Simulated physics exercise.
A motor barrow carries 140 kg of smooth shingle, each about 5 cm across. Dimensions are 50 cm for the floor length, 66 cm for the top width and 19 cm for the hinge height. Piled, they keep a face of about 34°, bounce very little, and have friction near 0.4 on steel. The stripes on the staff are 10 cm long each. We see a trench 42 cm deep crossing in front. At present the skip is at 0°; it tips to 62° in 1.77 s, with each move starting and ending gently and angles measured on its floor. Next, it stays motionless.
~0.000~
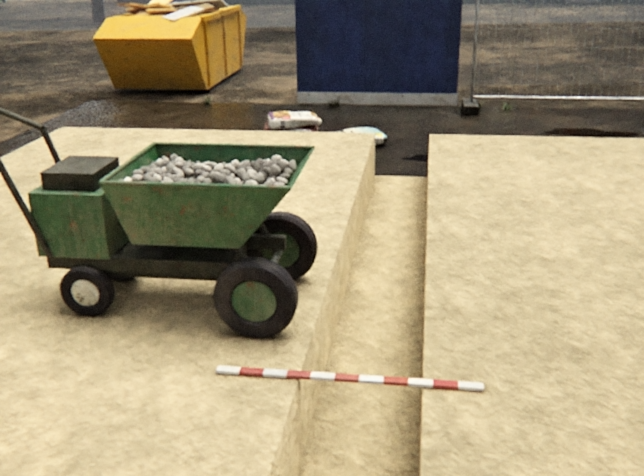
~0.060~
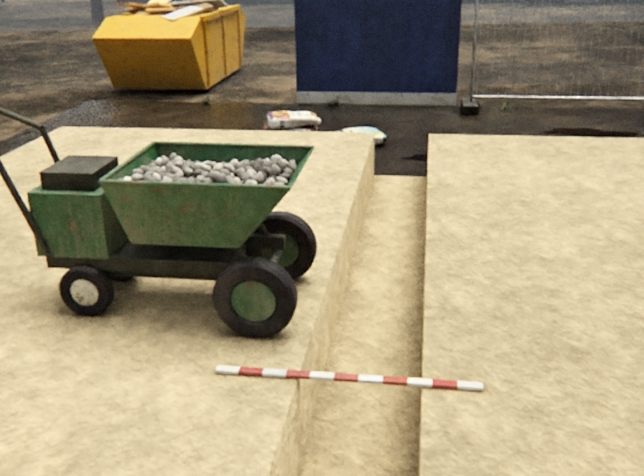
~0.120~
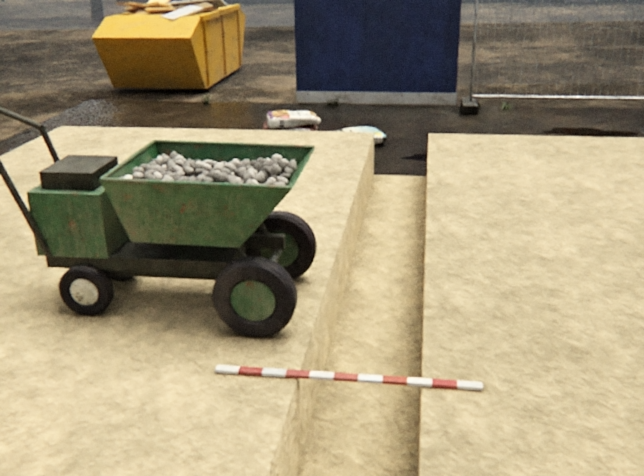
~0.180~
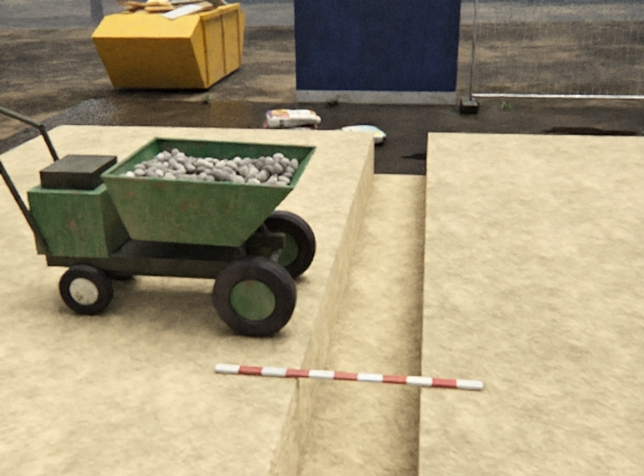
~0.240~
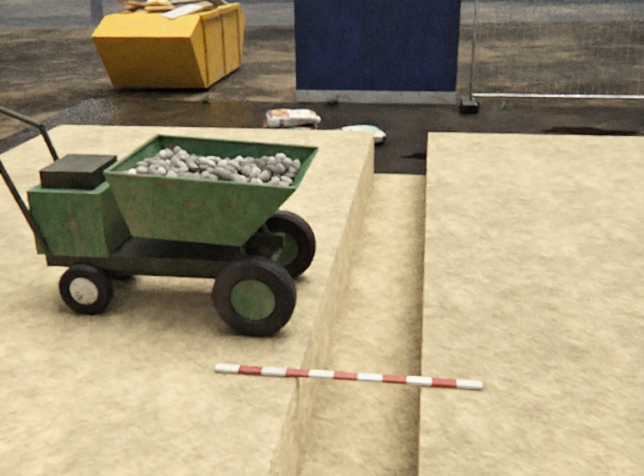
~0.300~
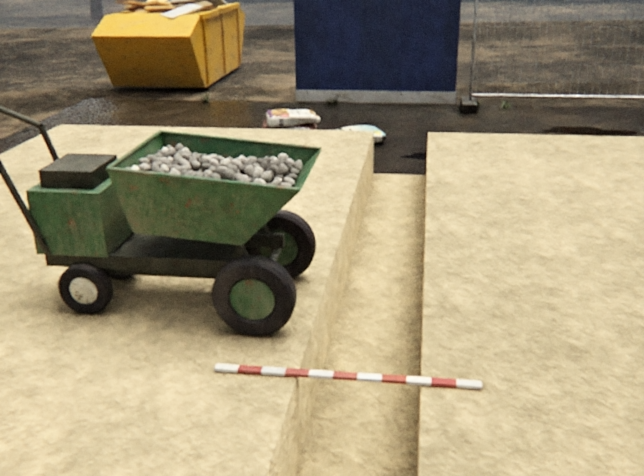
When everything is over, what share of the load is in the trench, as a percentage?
Close to 64 in a hundred.
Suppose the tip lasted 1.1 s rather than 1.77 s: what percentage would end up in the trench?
55 %.
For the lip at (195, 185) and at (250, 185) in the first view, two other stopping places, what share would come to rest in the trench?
Around 100% for the first place and 95% for the second.
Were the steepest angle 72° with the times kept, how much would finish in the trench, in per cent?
It would be close to 55 percent.
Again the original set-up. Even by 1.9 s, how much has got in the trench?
Some 20 per cent of the load by that point.
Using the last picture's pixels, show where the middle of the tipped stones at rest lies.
I'd put it close to (407, 364).
After 1.3 s the floor is at 52°; 100 % in the skip; the foremost stones are at (376, 243).
After 1.9 s the floor is at 62°; 61 % in the skip, 20 % in the trench, 19 % past the trench; the foremost stones are at (489, 313).
After 2.2 s the floor is at 62°; 35 % in the skip, 30 % in the trench, 35 % past the trench; the foremost stones are at (587, 332).
After 4.2 s the floor is at 62°; 0 % in the skip, 64 % in the trench, 36 % past the trench; the foremost stones are past the picture's edge.
